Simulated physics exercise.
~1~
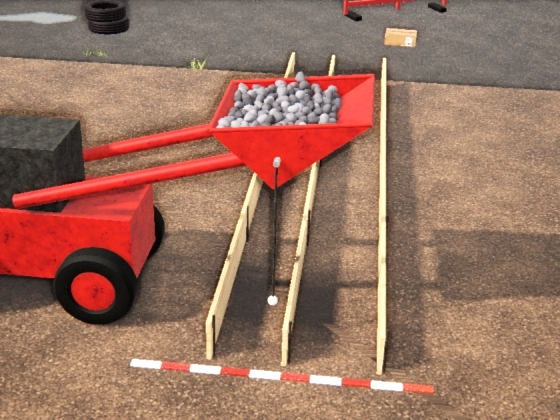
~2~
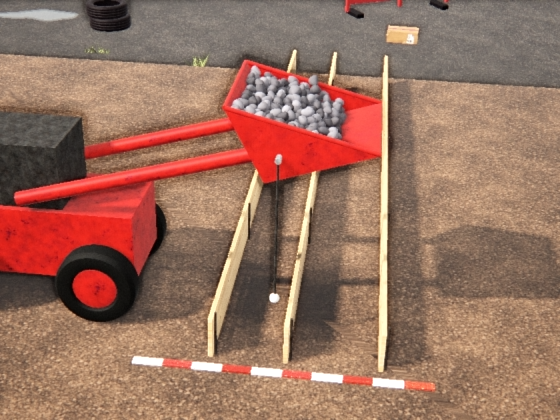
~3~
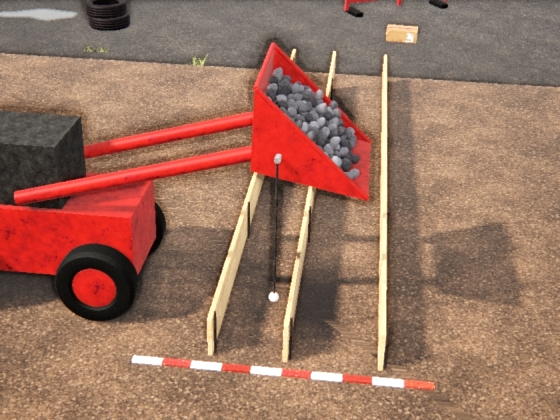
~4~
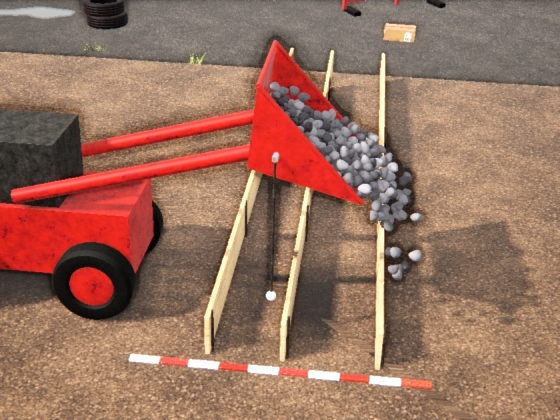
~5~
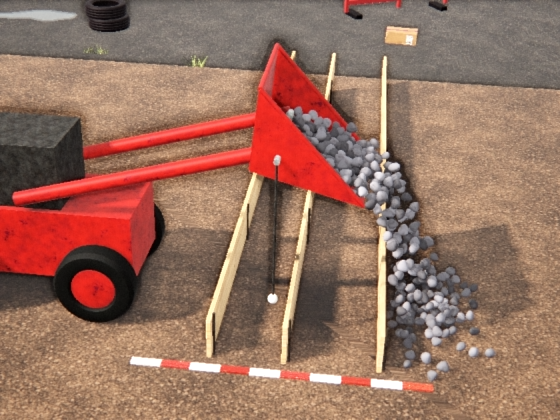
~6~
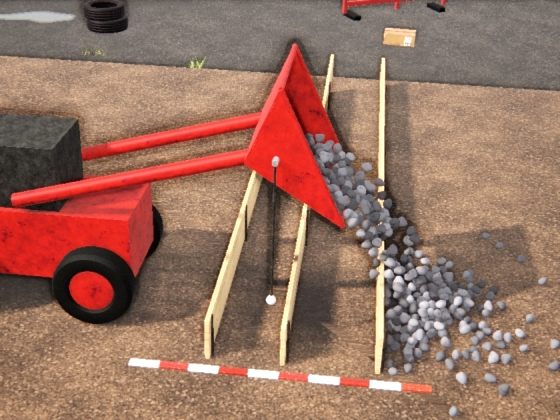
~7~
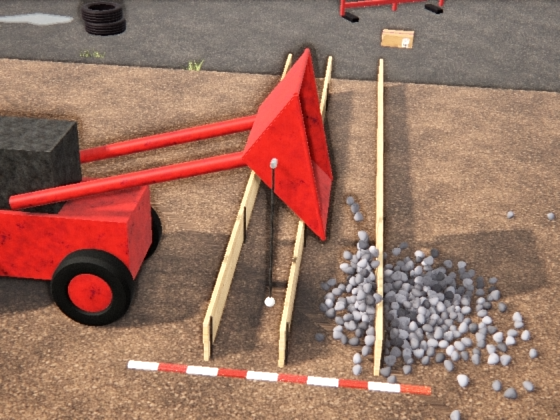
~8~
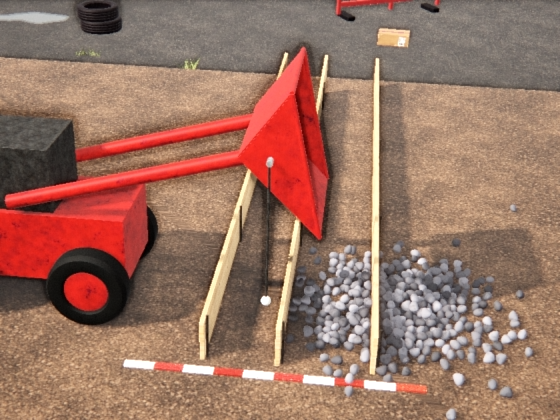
On bare brown ground, a red loader tips its bucket and grey stones spill into a heap around the right-hand board.
